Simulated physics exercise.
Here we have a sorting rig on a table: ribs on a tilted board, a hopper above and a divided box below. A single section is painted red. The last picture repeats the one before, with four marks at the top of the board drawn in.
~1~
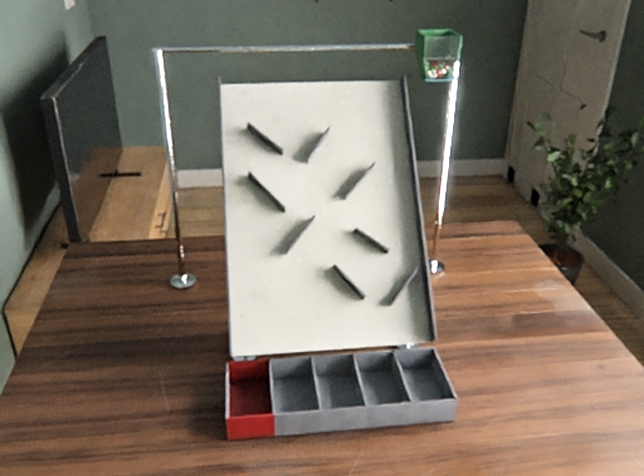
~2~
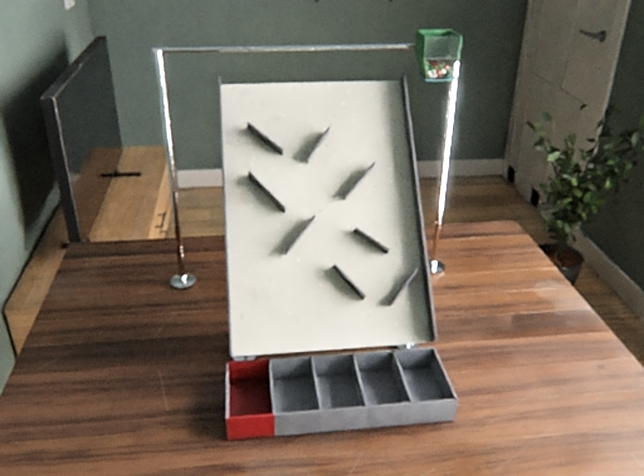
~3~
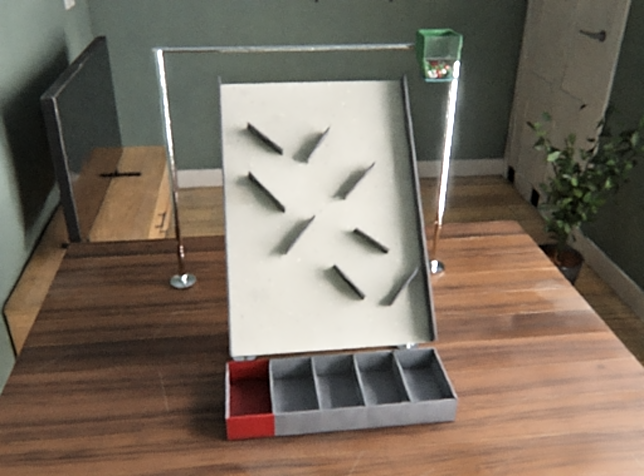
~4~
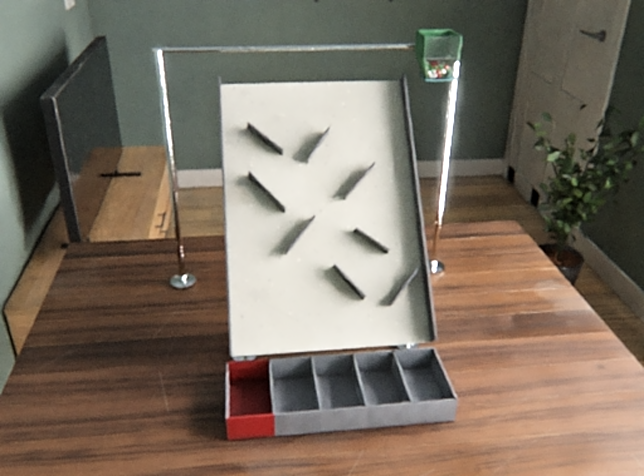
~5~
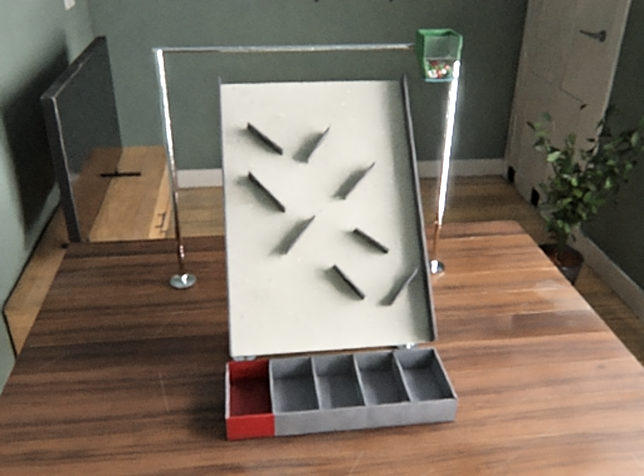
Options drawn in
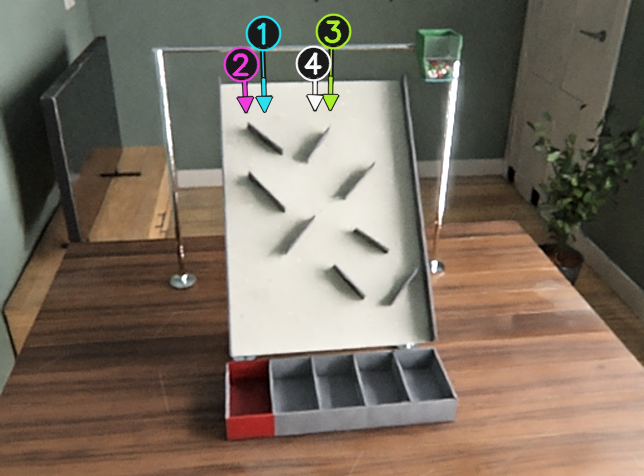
A tilted pale board with dark ribs stood on a wooden table, a small green hopper above its right side and a divided box below with its leftmost section painted red, and nothing moved.
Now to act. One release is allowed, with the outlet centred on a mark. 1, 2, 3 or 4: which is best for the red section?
The best mark is 4.
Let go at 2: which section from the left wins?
The first from the left.
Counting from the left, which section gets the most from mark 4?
The first.
On the marked copy, mark 1 meets the board at (264, 106); mark 2 meets the board at (245, 106); mark 3 meets the board at (330, 104); mark 4 meets the board at (315, 104).
With 1, about half in the red section, about a third in other sections, a small part outside the box.
With 2, about half in the red section, about a third in other sections, a small part outside the box.
With 3, about a third in the red section, about half in other sections, a small part outside the box.
With 4, most in the red section, a small part in other sections, a small part outside the box.
